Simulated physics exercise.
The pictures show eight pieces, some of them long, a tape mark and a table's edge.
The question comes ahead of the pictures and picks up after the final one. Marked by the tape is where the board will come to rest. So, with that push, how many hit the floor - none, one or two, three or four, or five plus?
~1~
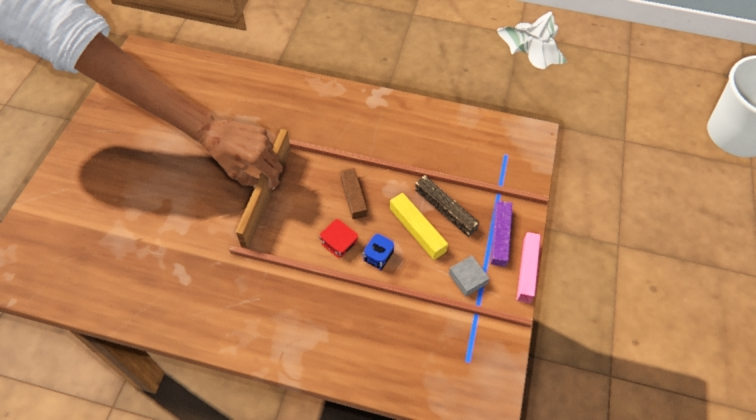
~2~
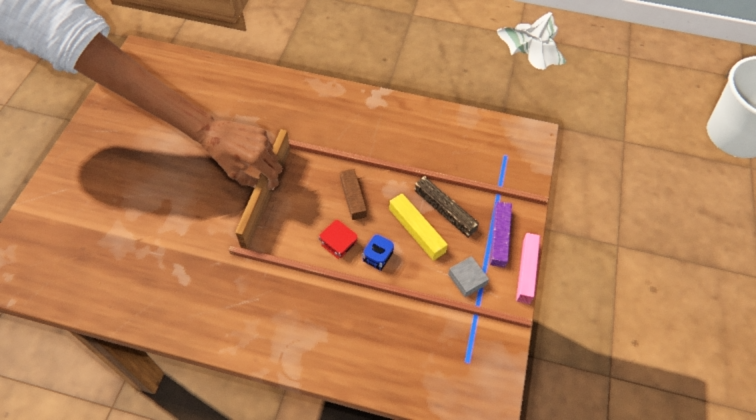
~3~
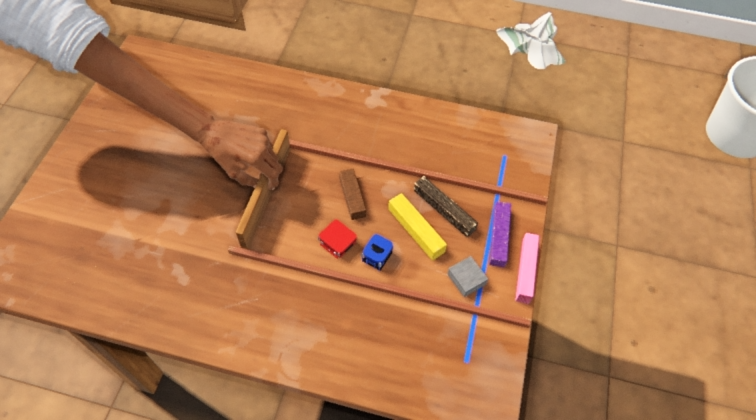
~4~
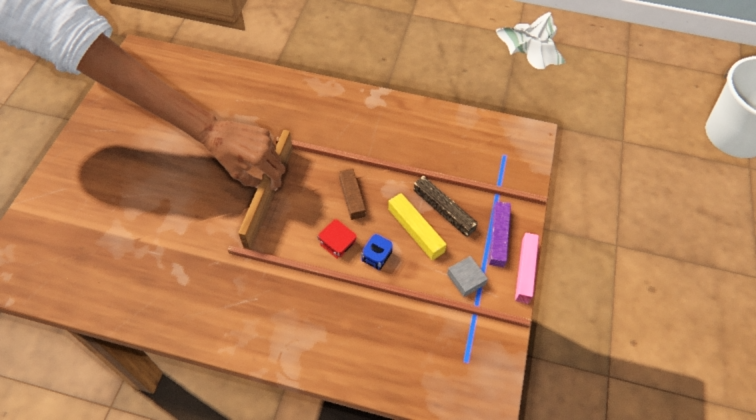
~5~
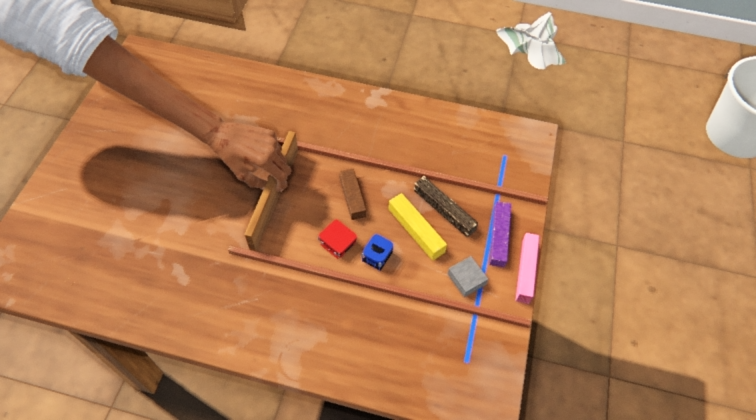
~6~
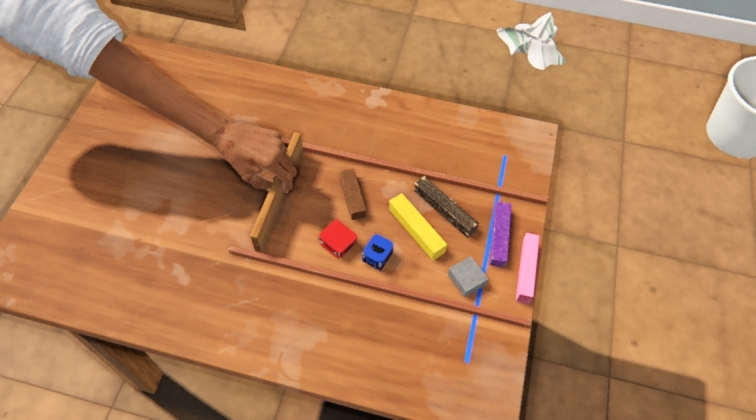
Three, or four.
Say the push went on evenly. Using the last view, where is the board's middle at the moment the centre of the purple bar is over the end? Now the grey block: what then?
The middle sits near (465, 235) for the first and near (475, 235) for the other.
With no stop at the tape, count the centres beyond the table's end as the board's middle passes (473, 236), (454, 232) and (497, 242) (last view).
Taking the three positions in turn, the counts come to 2, 1 and 3.
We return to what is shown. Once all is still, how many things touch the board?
The figure is 2.
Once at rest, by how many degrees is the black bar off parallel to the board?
The angle is some 50°.
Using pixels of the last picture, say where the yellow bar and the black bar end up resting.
Approximately (531, 256) for one, approximately (532, 224) for the other.
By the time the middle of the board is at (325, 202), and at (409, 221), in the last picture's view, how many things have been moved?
At the first spot the count is 0, and at the second it is 6.
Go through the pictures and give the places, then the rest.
Pink stick (529, 267); purple bar (502, 233); grey block (469, 276); board (265, 187); tape (489, 248), in the first picture.
Purple bar (501, 234); board (265, 188), in the second picture.
Grey block (468, 276); blue case (378, 252), in the third picture.
Pink stick (527, 268); red case (338, 240), in the fourth picture.
Purple bar (500, 234); yellow bar (417, 226), in the fifth picture.
Pink stick (528, 268); purple bar (501, 234); grey block (468, 277); board (279, 191); tape (488, 249), in the sixth picture.
Soon after, none off yet; pink stick at rest near (528, 268); purple bar at rest near (501, 234); grey block at rest near (468, 277).
Then, none off yet; pink stick tipped a little near (544, 273); purple bar moved a little near (536, 246); grey block moved well along near (513, 300).
At rest, the number that fall off is three or four; fallen, grey block, purple bar and pink stick.
